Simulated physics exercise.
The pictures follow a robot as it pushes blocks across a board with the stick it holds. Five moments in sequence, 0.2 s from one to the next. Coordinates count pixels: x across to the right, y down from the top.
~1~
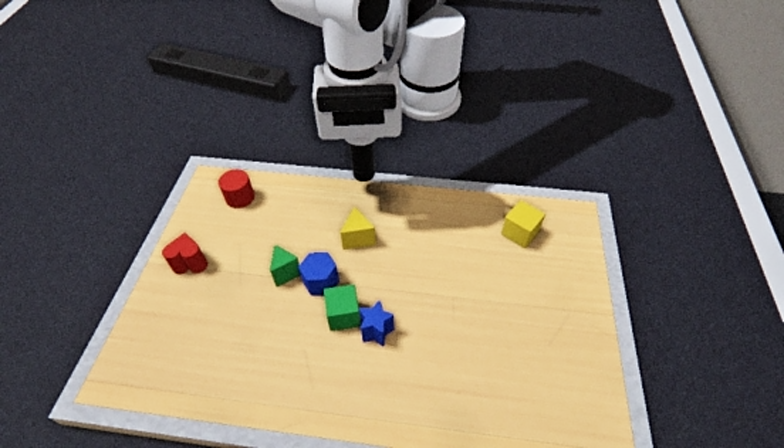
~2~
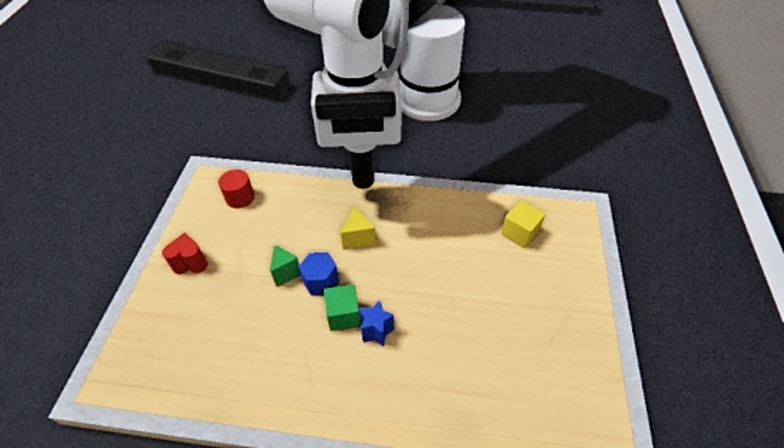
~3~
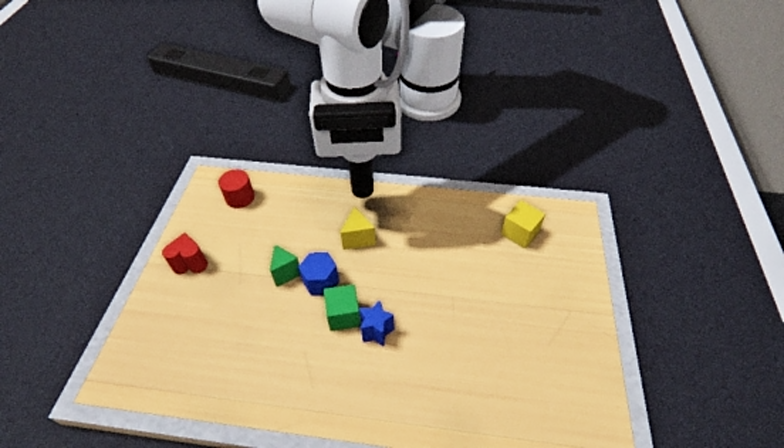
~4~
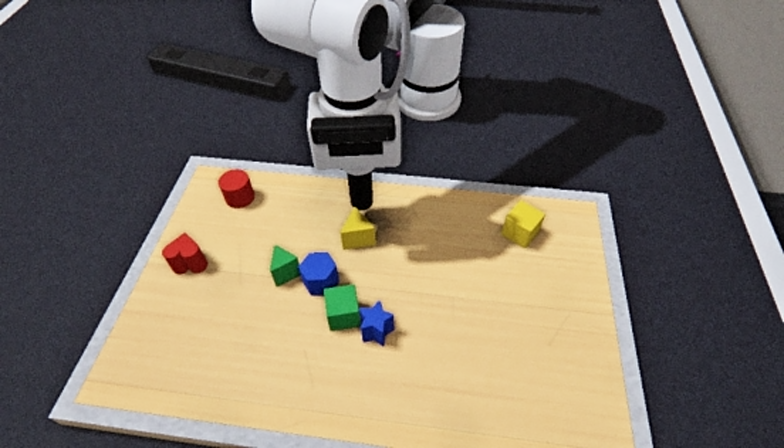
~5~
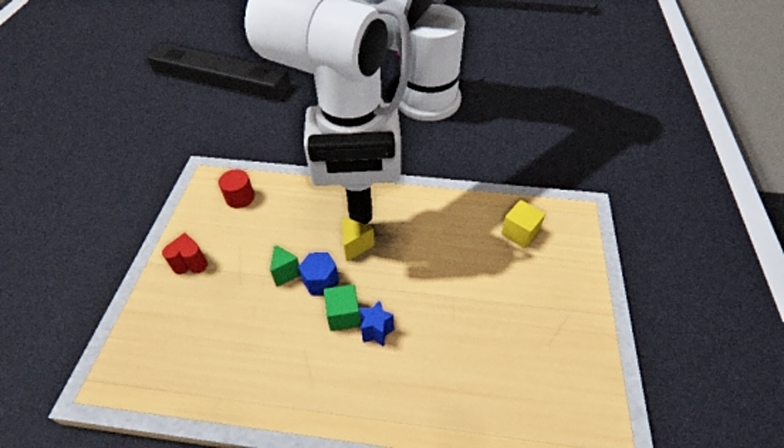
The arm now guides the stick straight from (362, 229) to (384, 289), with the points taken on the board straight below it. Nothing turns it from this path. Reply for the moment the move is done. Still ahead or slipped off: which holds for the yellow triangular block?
It slides aside on the way.
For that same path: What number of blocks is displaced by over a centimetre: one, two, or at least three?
Shifted over 1 cm: One.
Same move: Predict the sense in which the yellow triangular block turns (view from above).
Clockwise from above.
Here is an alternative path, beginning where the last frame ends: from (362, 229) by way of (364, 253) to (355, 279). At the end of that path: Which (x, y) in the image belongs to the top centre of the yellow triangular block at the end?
Close to (341, 282).
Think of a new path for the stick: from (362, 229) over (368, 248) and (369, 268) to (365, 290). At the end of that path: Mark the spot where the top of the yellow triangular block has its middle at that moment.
Pixel (341, 283).
On the path given first. One third of the way, stick at (368, 236); yellow triangular block at (353, 247), turned 25° clockwise.
Two thirds of the way, stick at (376, 257); blue hexagon at (314, 268), turned 15° clockwise; yellow triangular block at (353, 263), turned 55° clockwise.
At the end, stick at (384, 278); blue hexagon at (314, 268), turned 15° clockwise; green square piece still; yellow triangular block at (353, 263), turned 55° clockwise.
